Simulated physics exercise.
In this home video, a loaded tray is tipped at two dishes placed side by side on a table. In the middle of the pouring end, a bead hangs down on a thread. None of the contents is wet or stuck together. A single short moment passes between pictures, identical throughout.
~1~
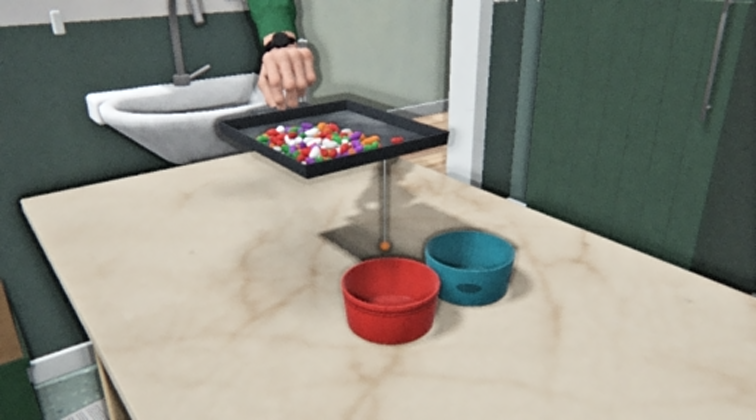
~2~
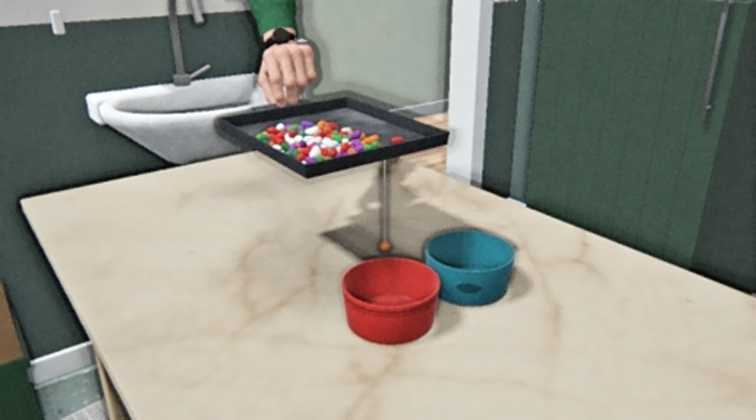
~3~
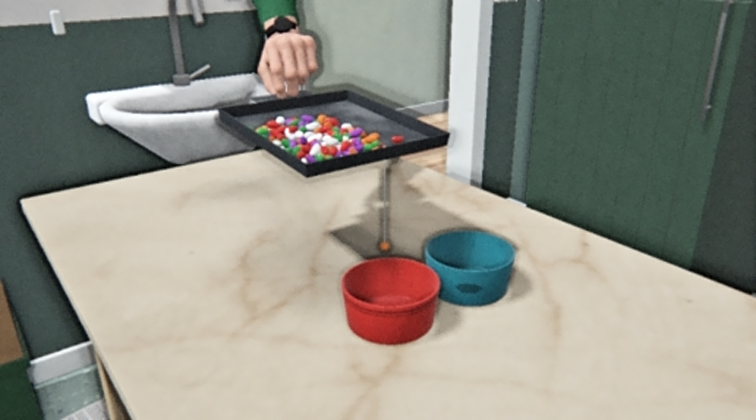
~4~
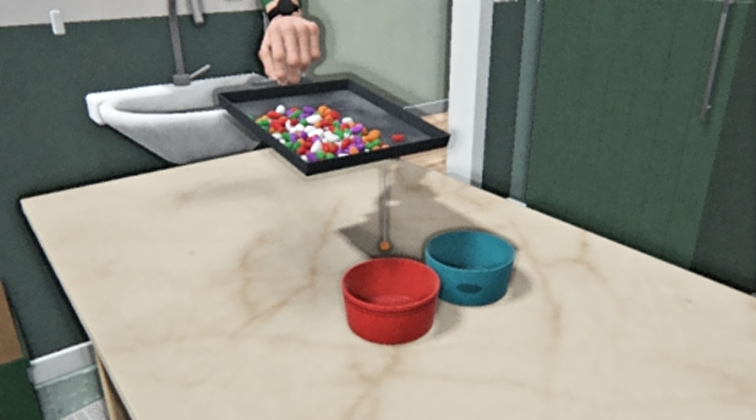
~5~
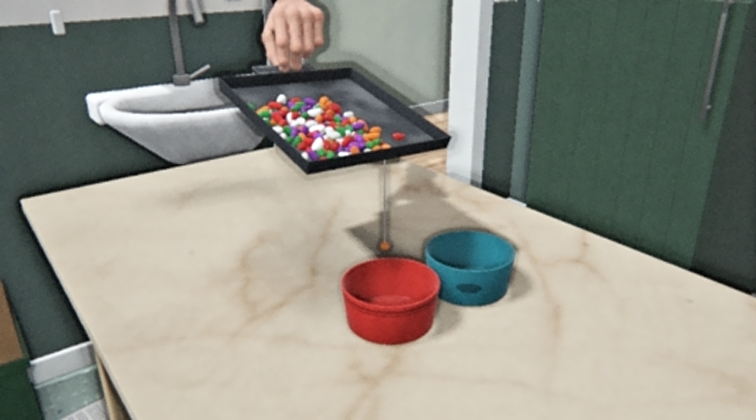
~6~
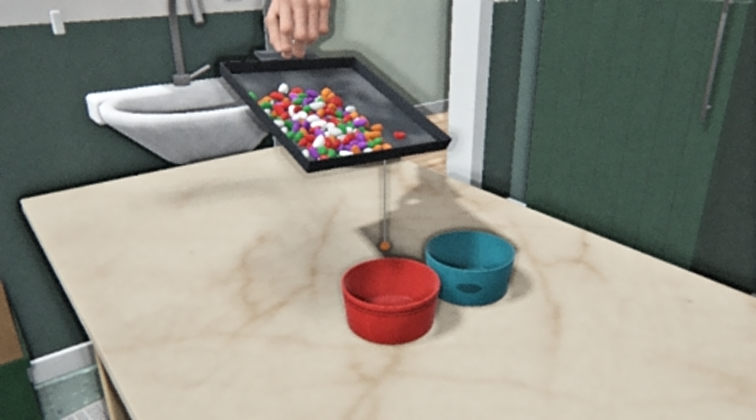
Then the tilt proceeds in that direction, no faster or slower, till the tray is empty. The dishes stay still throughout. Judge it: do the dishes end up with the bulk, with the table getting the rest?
Yes, the dishes get the bulk.
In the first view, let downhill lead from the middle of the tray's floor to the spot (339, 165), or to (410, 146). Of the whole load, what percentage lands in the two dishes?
So it's 40 percent with the first slope and 50 percent with the other.
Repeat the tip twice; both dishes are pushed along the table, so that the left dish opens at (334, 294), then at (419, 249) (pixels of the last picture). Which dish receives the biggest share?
Try 1: The dish to the right; try 2: The dish to the left.
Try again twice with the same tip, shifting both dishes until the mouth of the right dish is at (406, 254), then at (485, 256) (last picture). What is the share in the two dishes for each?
Trial 1 about 30 %, trial 2 about 70 %.
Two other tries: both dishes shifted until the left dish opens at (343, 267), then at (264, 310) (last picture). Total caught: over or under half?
Place 1: Lower than half; place 2: Lower than half.
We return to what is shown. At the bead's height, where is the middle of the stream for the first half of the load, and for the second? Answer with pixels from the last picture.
(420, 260) for the early half, (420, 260) for the late half.
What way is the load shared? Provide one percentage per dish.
Roughly: Left 50 %, right 30 %.
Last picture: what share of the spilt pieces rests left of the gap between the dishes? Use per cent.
It comes out at roughly 20 percent.
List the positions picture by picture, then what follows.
Corners of the pouring end near (306, 164) and (447, 131), level; middle of the load near (322, 144), jelly beans; left dish near (422, 319); right dish near (502, 283); bead on its thread near (385, 246), in the first frame.
Corners of the pouring end near (306, 164) and (448, 132), level; middle of the load near (322, 142), in the second frame.
Corners of the pouring end near (307, 163) and (448, 133), tipped barely, lowest at the right corner; middle of the load near (322, 139), in the third frame.
Corners of the pouring end near (308, 162) and (449, 134), tipped a little, lowest at the right corner; middle of the load near (323, 134), in the fourth frame.
Corners of the pouring end near (309, 161) and (450, 136), tipped a little, lowest at the right corner; middle of the load near (324, 129), in the fifth frame.
Corners of the pouring end near (310, 160) and (450, 138), tipped clearly, lowest at the right corner; middle of the load near (325, 124); left dish near (422, 319); right dish near (502, 283), in the sixth frame.
Shortly afterwards, tray tipped steeply; all but a few on the tray; only a few in the left dish; a little in the air.
Next, tray tipped past a quarter turn; near two thirds on the tray; near a quarter in the left dish; only a few in the right dish; a little outside both; a little in the air.
Some moments later, tray tipped past a quarter turn; near half in the left dish; near a third in the right dish; near a quarter outside both.
In the end, tray tipped past a quarter turn; near half in the left dish; near a third in the right dish; near a quarter outside both.
